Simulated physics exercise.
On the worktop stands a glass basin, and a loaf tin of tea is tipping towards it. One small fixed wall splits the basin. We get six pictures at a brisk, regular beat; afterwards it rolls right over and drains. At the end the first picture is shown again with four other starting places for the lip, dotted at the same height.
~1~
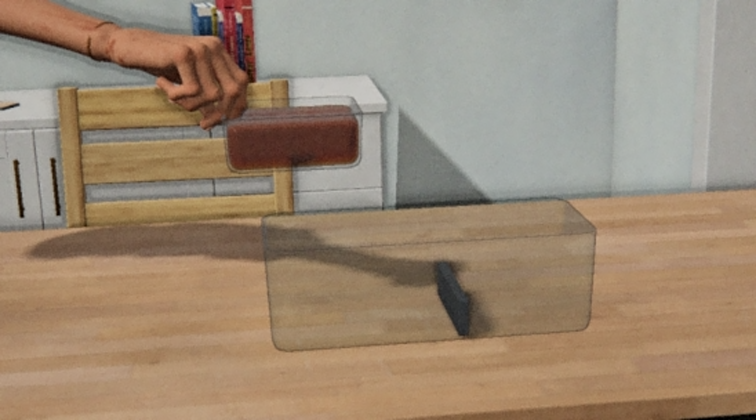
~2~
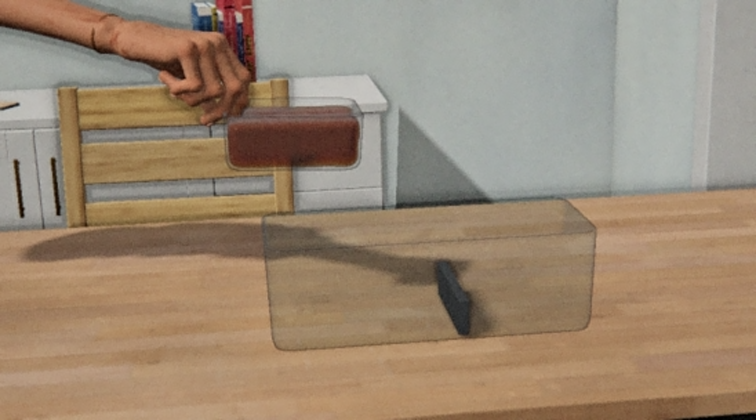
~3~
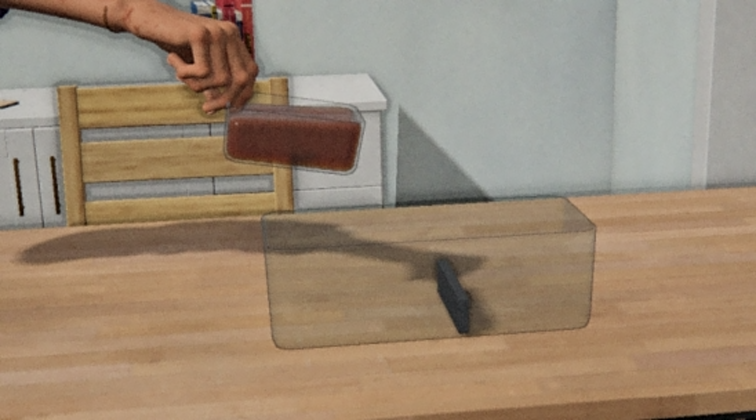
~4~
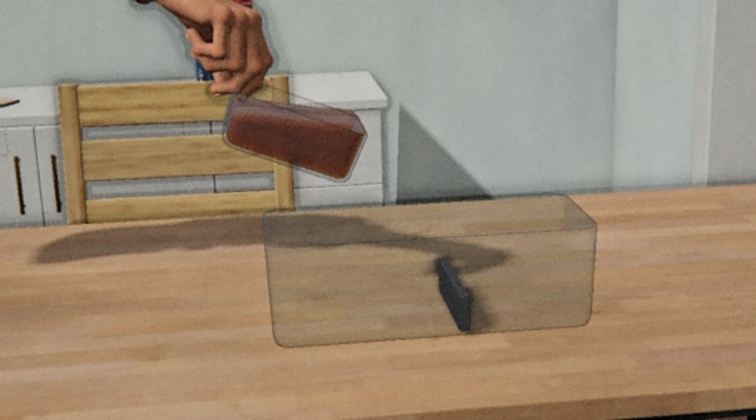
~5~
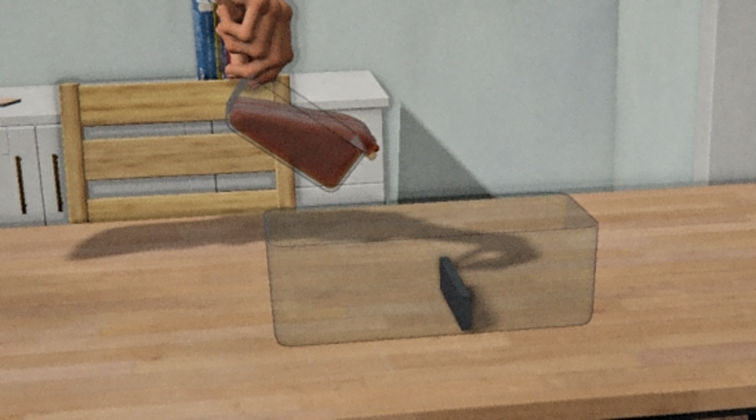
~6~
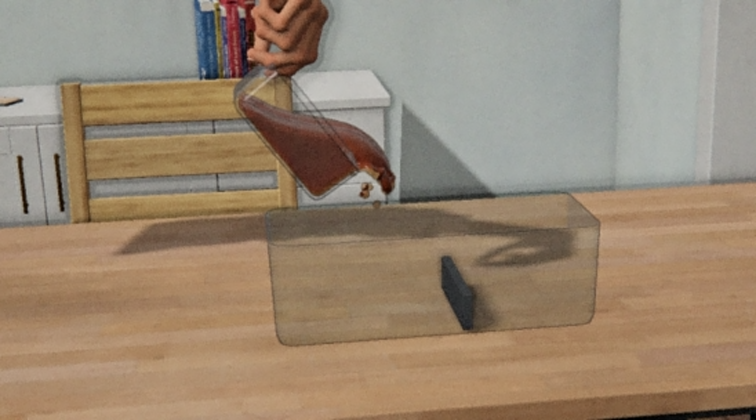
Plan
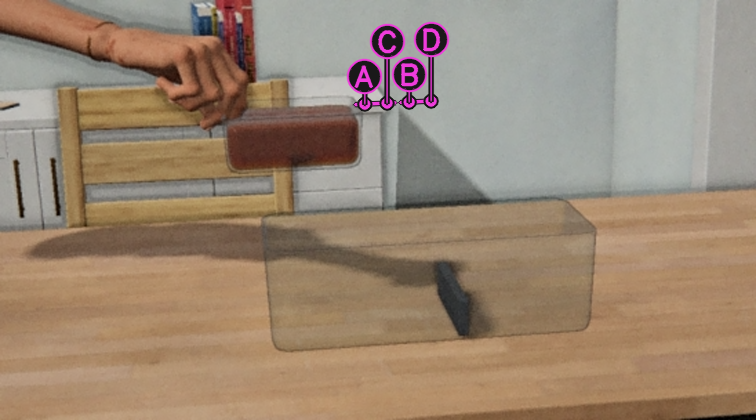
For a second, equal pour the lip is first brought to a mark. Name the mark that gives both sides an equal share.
Best: B.
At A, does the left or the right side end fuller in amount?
The left side.
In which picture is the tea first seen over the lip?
Picture 4.
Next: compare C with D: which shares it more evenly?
That is spot D.
On the marked copy, A at (364, 104); B at (409, 102); C at (387, 103); D at (431, 101).
If A is chosen, about 79 % ends left of the wall and 17 % right of it; 5 % is lost outside.
If B is chosen, about 49 % ends left of the wall and 46 % right of it; 5 % is lost outside.
If C is chosen, about 74 % ends left of the wall and 19 % right of it; 7 % is lost outside.
If D is chosen, about 35 % ends left of the wall and 60 % right of it; 5 % is lost outside.
